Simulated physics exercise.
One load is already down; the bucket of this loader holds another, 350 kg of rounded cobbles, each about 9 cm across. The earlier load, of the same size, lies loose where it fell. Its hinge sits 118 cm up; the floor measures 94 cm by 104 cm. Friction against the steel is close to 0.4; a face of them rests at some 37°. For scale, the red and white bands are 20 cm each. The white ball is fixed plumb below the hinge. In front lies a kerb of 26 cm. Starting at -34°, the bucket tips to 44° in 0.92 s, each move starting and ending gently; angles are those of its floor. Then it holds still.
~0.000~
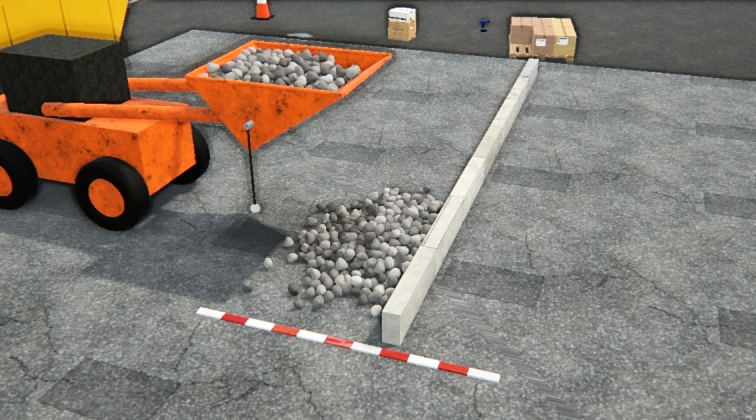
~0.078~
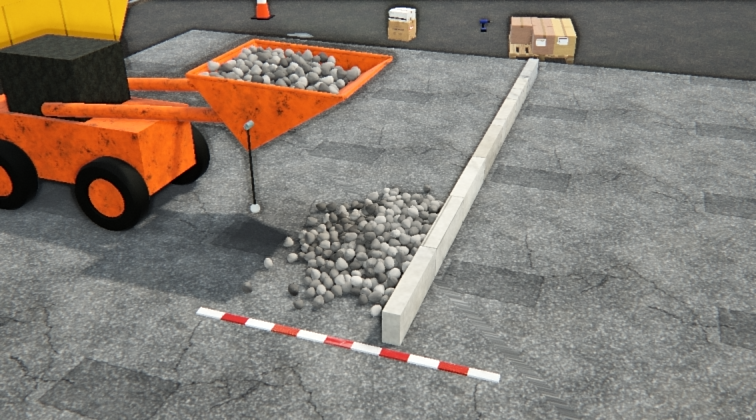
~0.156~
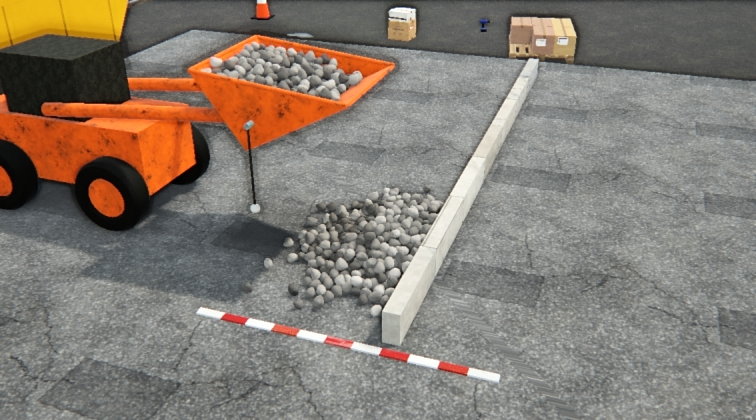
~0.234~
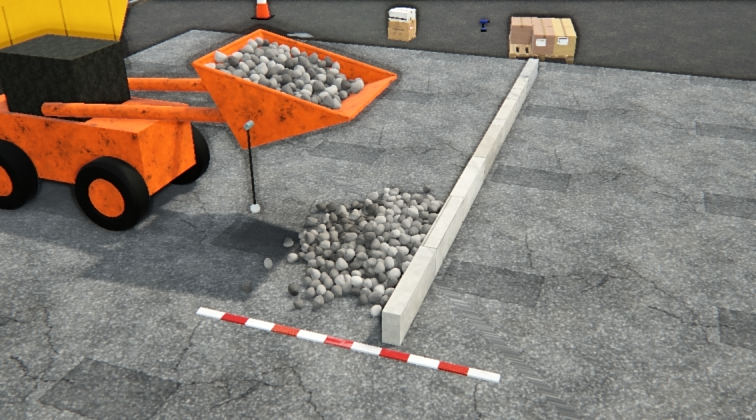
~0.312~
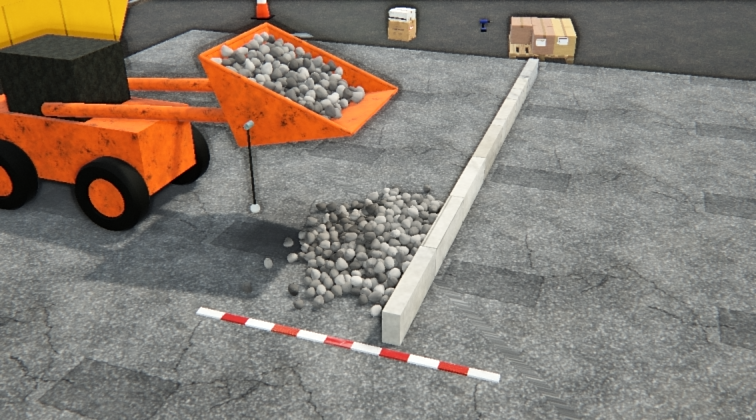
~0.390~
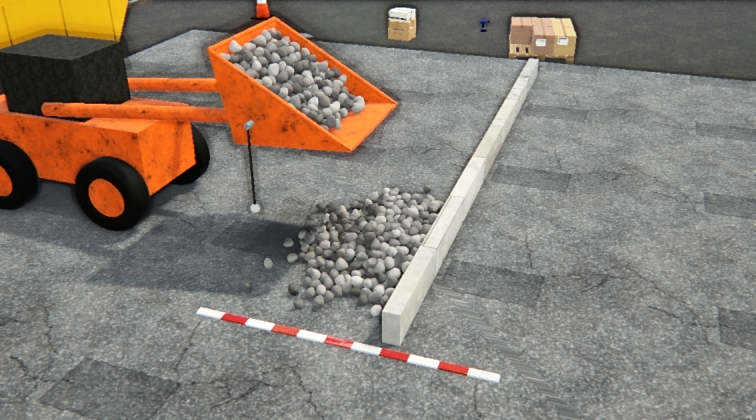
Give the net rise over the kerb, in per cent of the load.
Some 0 per cent is added.
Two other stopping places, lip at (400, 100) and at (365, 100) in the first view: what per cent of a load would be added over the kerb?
First some 35, then 5 per cent.
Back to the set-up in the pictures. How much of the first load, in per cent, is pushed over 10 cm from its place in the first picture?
About 10 per cent.
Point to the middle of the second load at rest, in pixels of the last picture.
Their middle is at about (372, 226).
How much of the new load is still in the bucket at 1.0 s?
About 60 per cent.
After 0.7 s the floor is at 32°; in per cent of one load, 100 in the bucket, 100 on this side of the kerb; the foremost stones are at (425, 245).
After 1.0 s the floor is at 44°; in per cent of one load, 59 in the bucket, 141 on this side of the kerb; the foremost stones are at (425, 245).
After 1.4 s the floor is at 44°; in per cent of one load, 8 in the bucket, 192 on this side of the kerb; the foremost stones are at (434, 221).
After 4.0 s the floor is at 44°; in per cent of one load, 0 in the bucket, 200 on this side of the kerb; the foremost stones are at (446, 241). Net gain over the kerb, 0.
